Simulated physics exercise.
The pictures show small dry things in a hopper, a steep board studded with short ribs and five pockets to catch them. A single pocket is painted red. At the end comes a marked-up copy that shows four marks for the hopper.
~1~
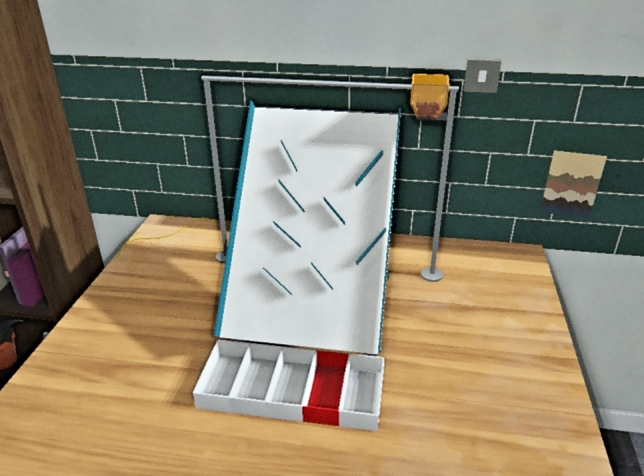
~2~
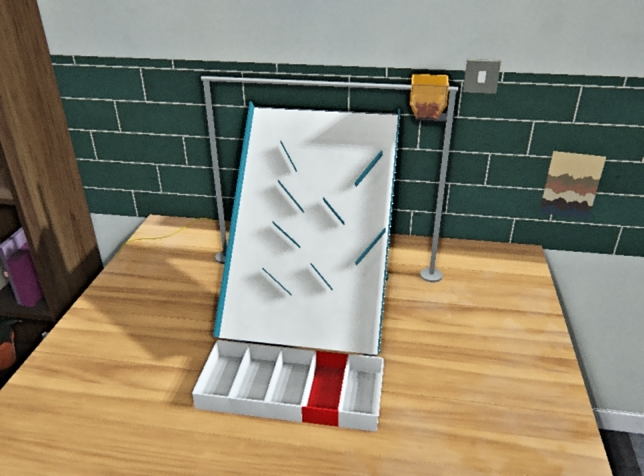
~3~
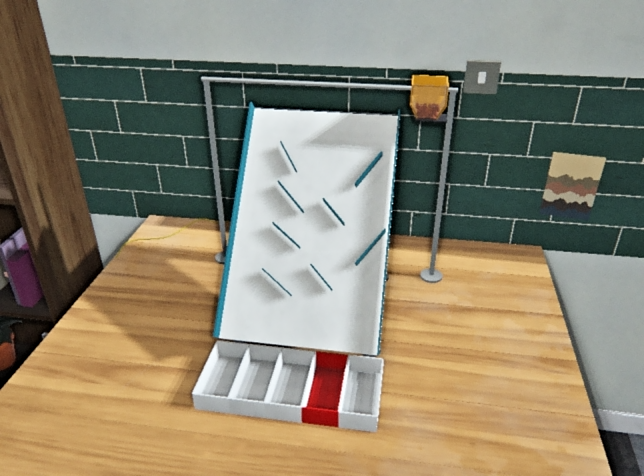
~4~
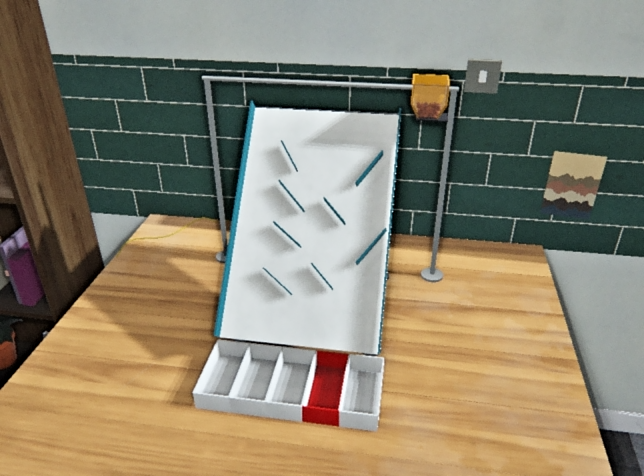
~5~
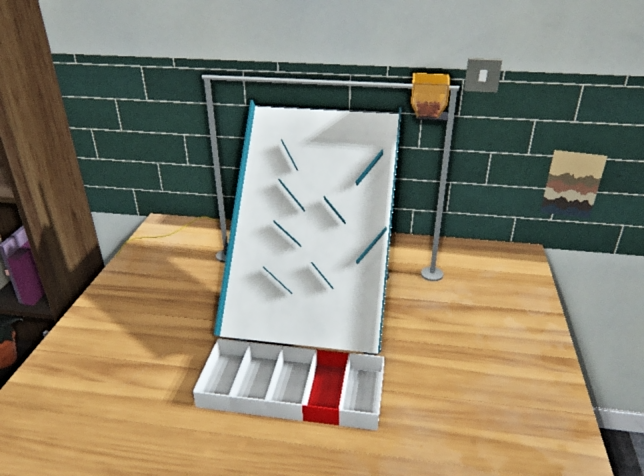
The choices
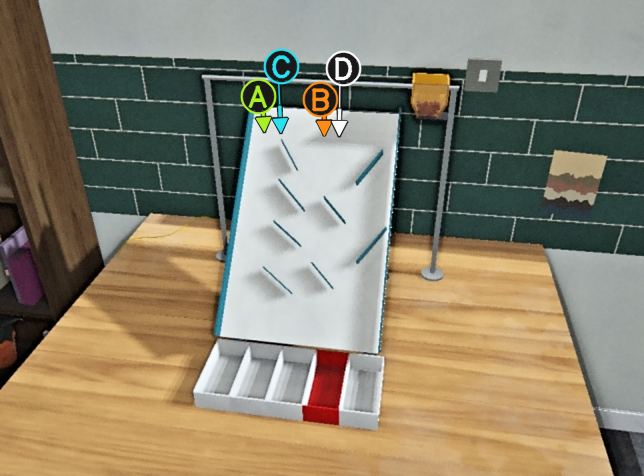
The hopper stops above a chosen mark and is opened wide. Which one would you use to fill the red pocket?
Take D.
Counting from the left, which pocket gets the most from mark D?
The fourth from the left.
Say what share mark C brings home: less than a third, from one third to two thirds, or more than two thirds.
Less than a third.
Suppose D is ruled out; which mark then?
B it is.
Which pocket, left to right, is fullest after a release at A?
It is the first one.
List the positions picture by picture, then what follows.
In the first picture, hopper at (426, 110), clay pellets, door shut.
In the second picture, ribs (280, 140) to (295, 168), (355, 183) to (382, 151), (278, 180) to (302, 209).
In the third picture, ribs (323, 198) to (344, 223), (272, 222) to (299, 246), (355, 263) to (386, 229).
In the fourth picture, ribs (263, 268) to (290, 293), (311, 263) to (332, 288).
In the fifth picture, red pocket at (321, 414), number 4 of 5 from the left.
On the marked copy, mark A meets the board at (264, 126); mark B meets the board at (324, 130); mark C meets the board at (280, 127); mark D meets the board at (339, 130).
For mark A, a stray few in the red pocket, about half in other pockets, about half outside the box.
For mark B, a small part in the red pocket, about two thirds in other pockets, a small part outside the box.
For mark C, a small part in the red pocket, about a third in other pockets, a stray few held on the board, about half outside the box.
For mark D, about half in the red pocket, about a third in other pockets, a small part outside the box.
